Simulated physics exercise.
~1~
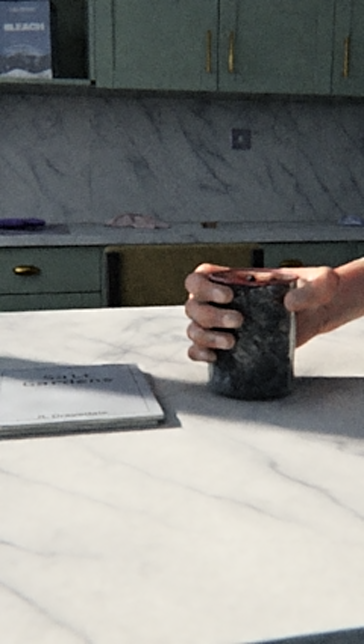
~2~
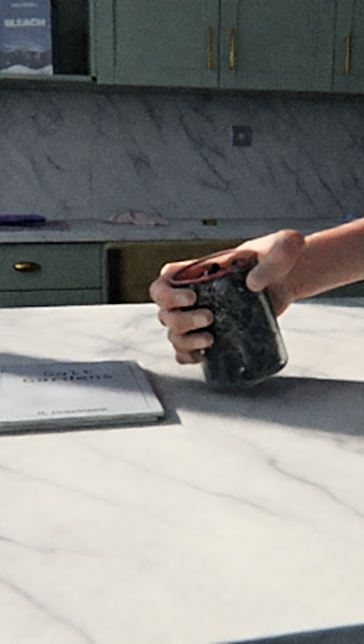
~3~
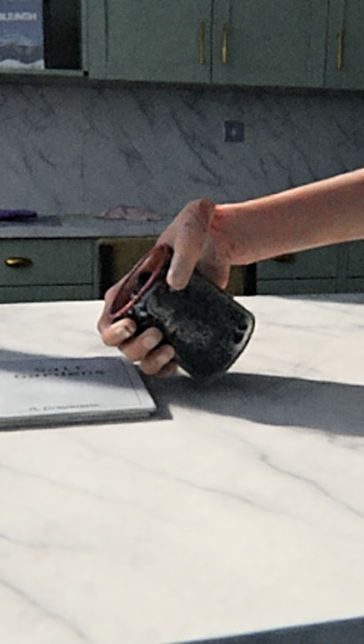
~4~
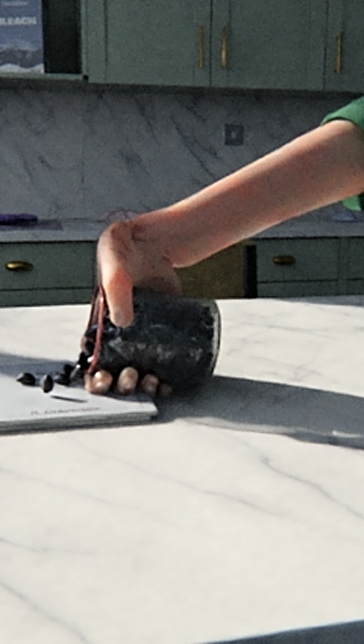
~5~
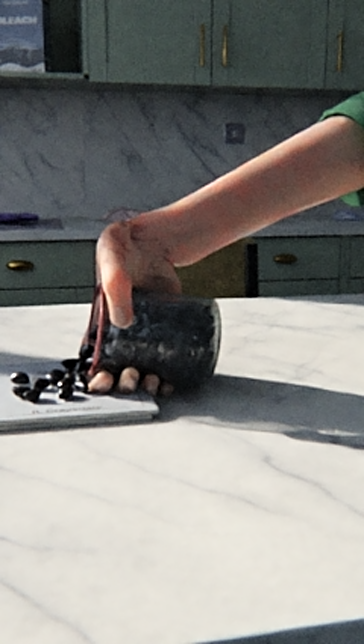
A hand reaching in from the right grips a dark-looking tumbler with a reddish rim on a white marble counter, seen from across the counter in a kitchen with green cupboards and brass handles behind. A pale-covered book lies flat at the left. The hand tilts the tumbler to the left, at first with nothing coming out, and moves it towards the book as the view sways slightly. A green sleeve comes into view as the tumbler goes over almost flat, its mouth at the book's edge. A few shiny black beans spill onto the cover, then some more, and the hand stays on the tipped tumbler.
